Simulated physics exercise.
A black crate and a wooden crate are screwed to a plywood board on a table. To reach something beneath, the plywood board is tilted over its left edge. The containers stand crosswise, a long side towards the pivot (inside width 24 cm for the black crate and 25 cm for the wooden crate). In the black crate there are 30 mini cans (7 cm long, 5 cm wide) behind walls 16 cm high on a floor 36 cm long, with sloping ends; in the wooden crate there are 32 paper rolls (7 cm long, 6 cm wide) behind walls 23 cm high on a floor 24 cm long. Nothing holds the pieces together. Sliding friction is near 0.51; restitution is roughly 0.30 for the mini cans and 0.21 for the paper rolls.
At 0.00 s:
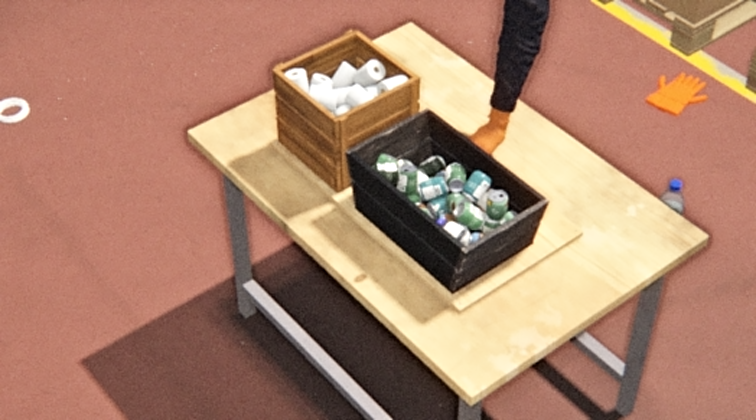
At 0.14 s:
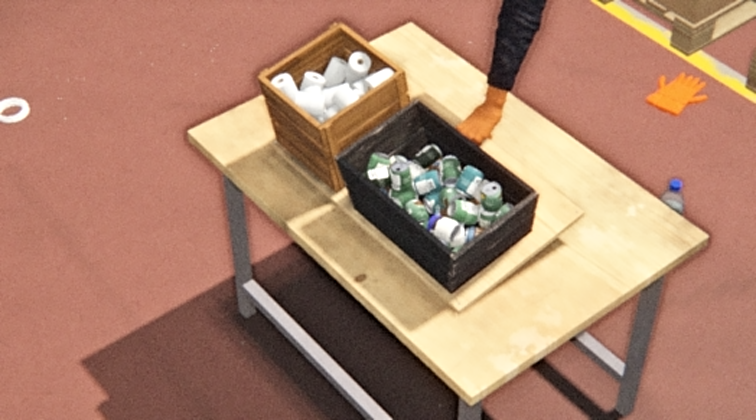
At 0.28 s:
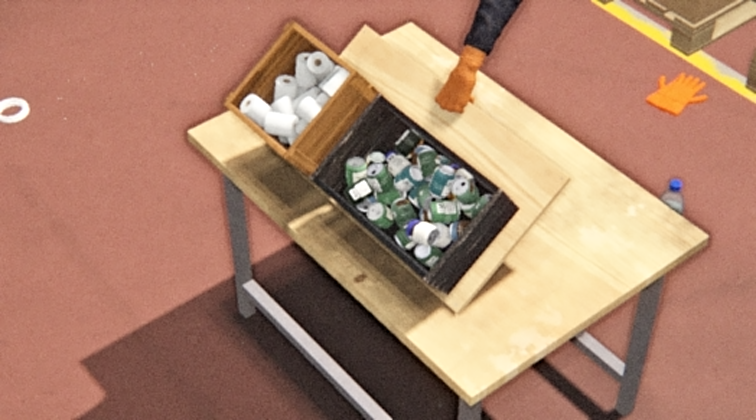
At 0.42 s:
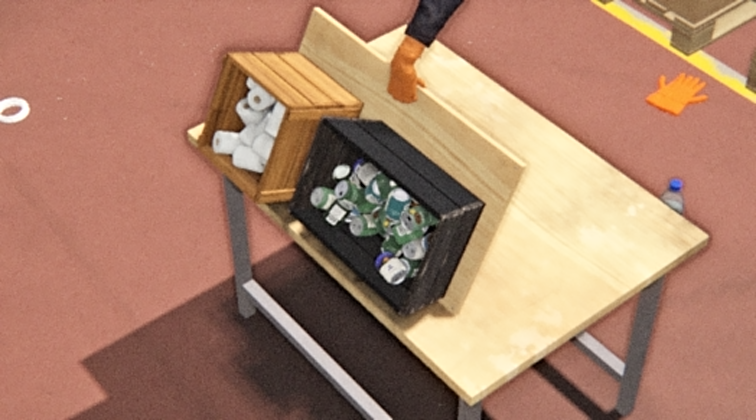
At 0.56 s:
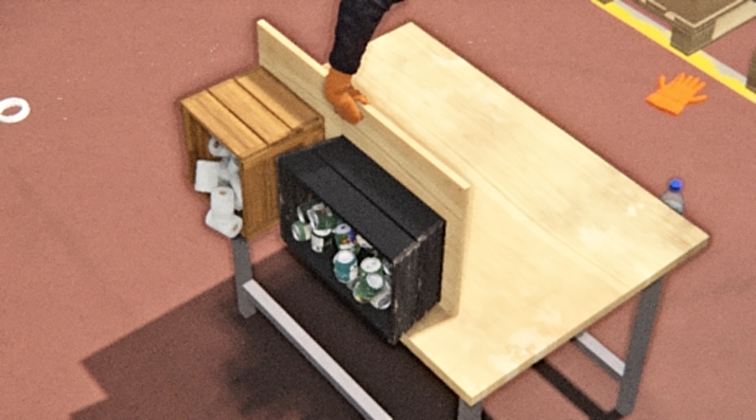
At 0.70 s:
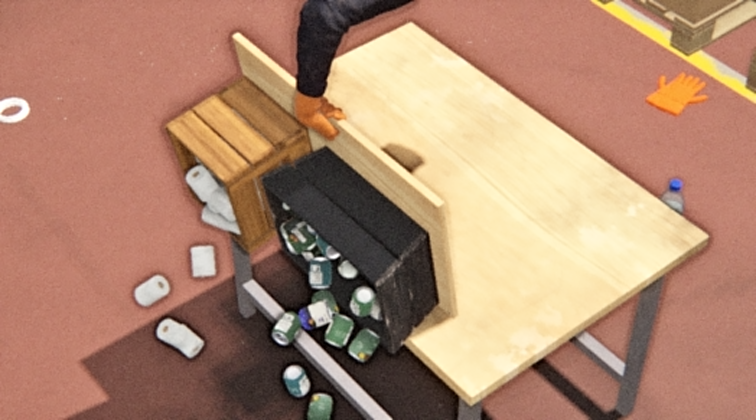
Gloved hand tilting a board with a black crate and a wooden crate leftward on a table, rolls and cans tumbling out.
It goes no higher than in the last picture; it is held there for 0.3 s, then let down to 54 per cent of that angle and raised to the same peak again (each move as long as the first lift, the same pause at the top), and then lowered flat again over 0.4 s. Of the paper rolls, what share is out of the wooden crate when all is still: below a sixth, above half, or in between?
More than half of the paper rolls leave the wooden crate.
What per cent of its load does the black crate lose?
About: Black crate 80 per cent.
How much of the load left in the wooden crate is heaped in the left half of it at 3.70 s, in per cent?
Some 40 per cent.
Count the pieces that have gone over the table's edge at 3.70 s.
Some 45 pieces.
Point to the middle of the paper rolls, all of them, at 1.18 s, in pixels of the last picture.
Around (193, 261).
After 1.18 s, tilt 92°; the black crate is down by 22 of 30 and the wooden crate is down by 19 of 32.
After 1.78 s, tilt 55°; the black crate is down by 24 of 30 and the wooden crate is down by 19 of 32.
After 2.62 s, tilt 99°; the black crate is down by 24 of 30 and the wooden crate is down by 19 of 32.
Final count (at 3.70 s), the black crate is down by 25 of 30 and the wooden crate is down by 20 of 32. Asked share, 20 of 32, 62 per cent.
